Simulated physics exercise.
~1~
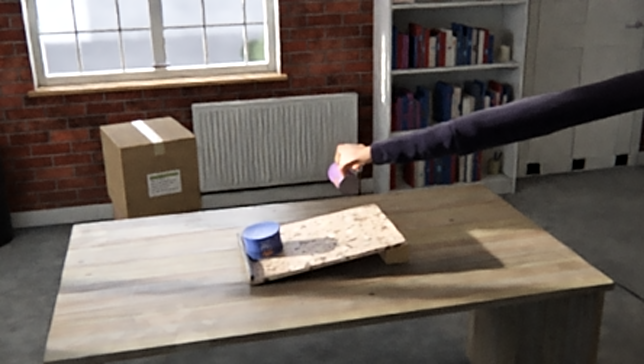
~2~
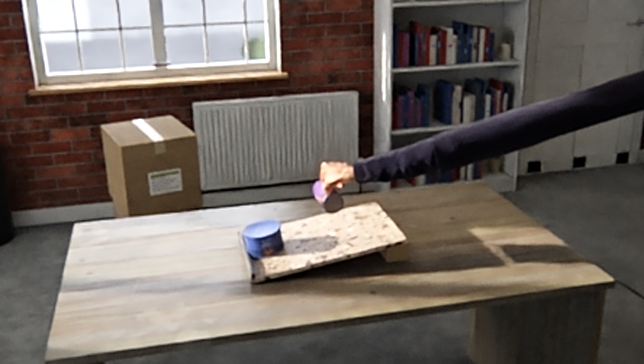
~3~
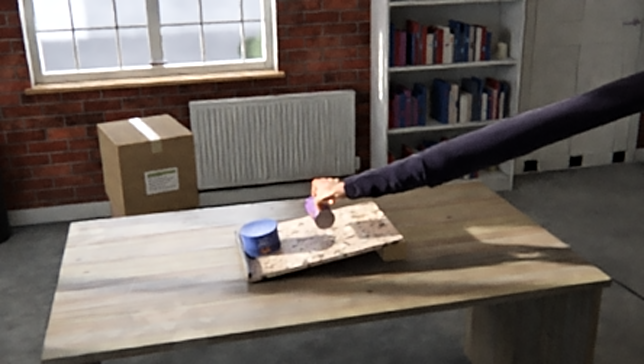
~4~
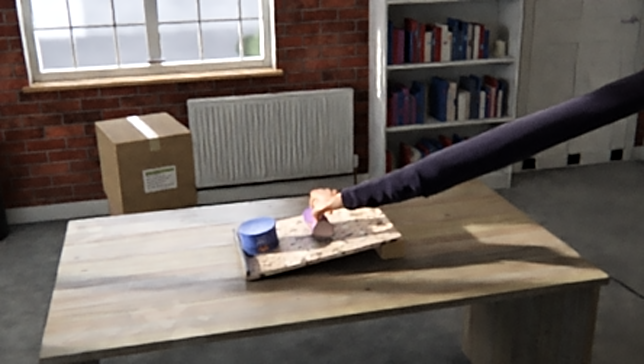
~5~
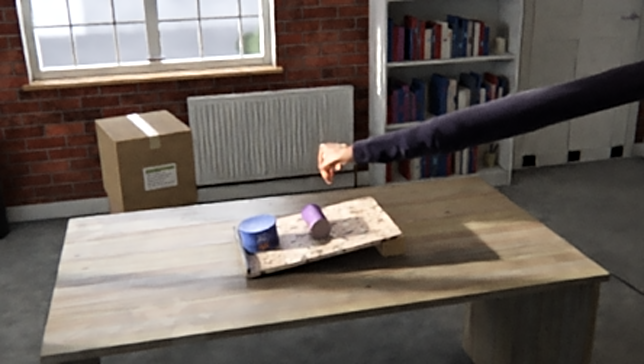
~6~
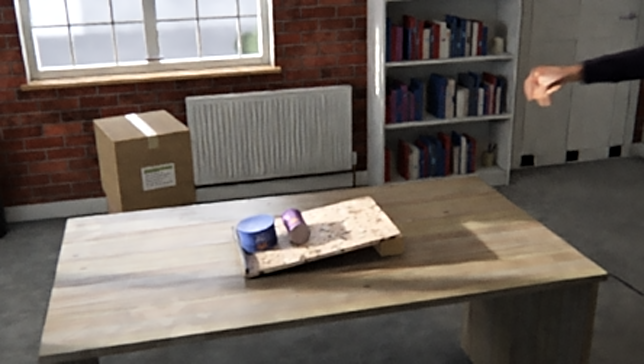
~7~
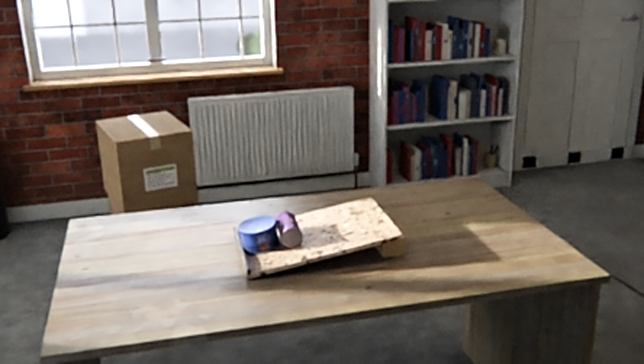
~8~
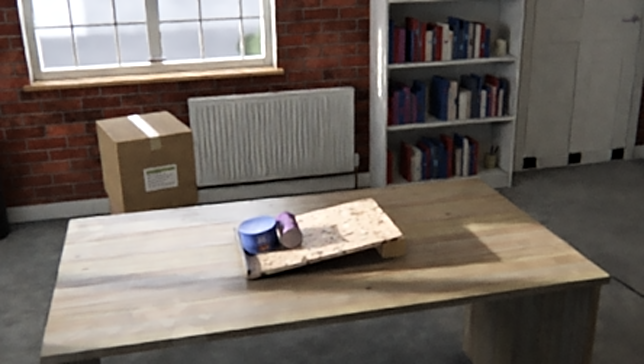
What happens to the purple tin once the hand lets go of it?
It does not stay where it was put but rolls or slides left down the board. It ends up resting on its side against the blue tub.
